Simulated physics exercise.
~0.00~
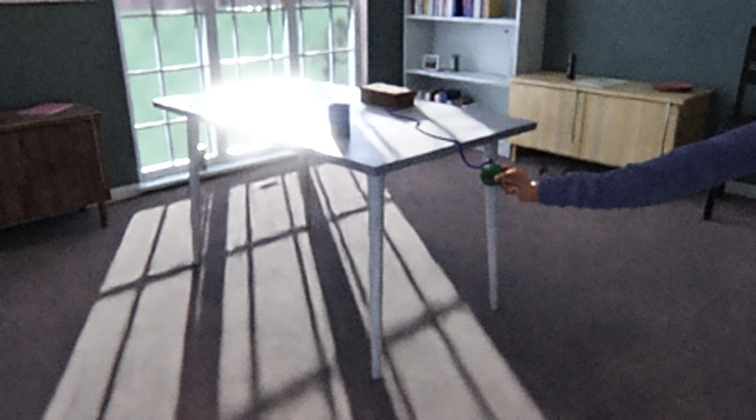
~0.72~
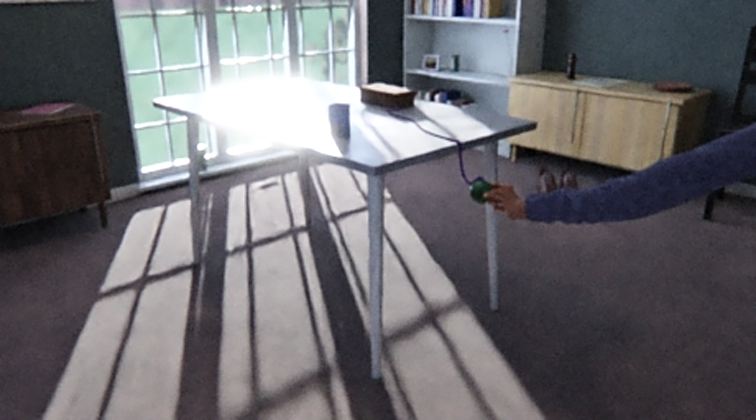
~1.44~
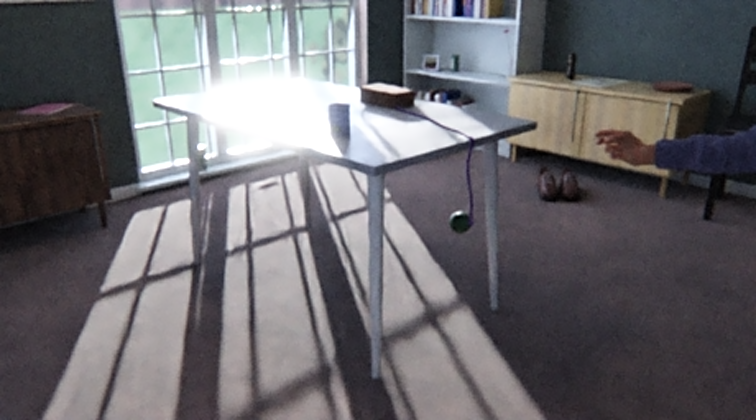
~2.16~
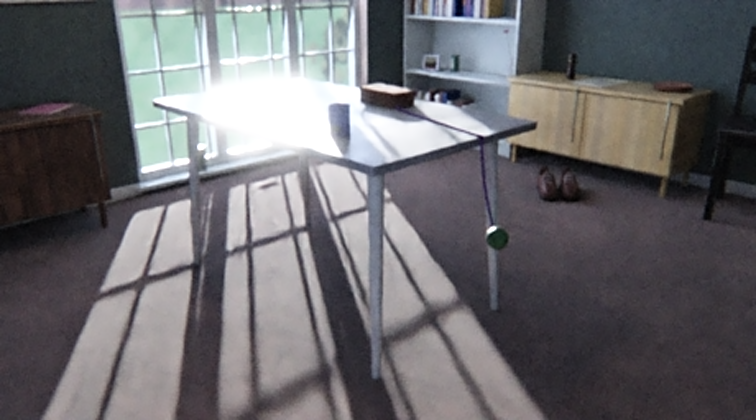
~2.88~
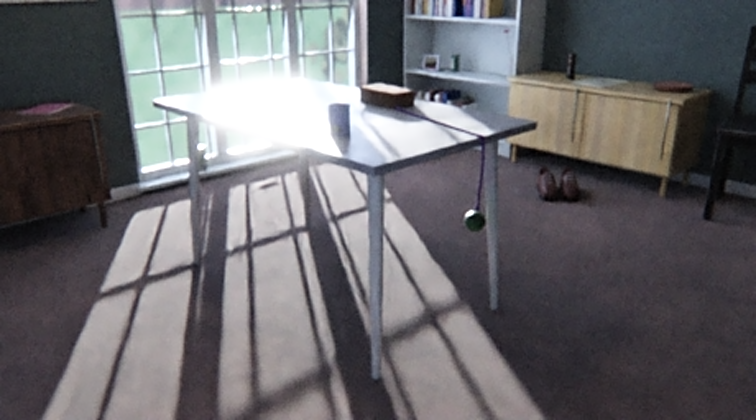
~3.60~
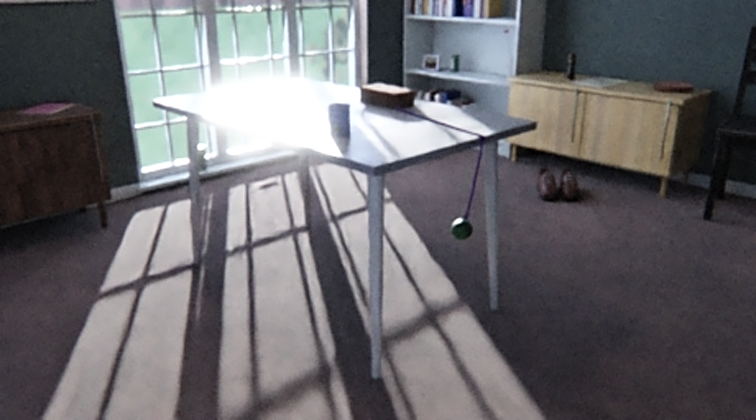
A sunlit room with dark green walls is seen from slightly above, with a pale table before a bright paned window, wooden cabinets at both sides and a white bookcase behind. A blue cup and a reddish-brown brick sit on the tabletop, and a purple cord runs from the brick over the edge to a green ball held by a hand from the right. The hand lowers the ball a little, then lets go and draws away. The ball swings beneath the edge, right, then back left. It ends still hanging, with brick and cup unmoved.
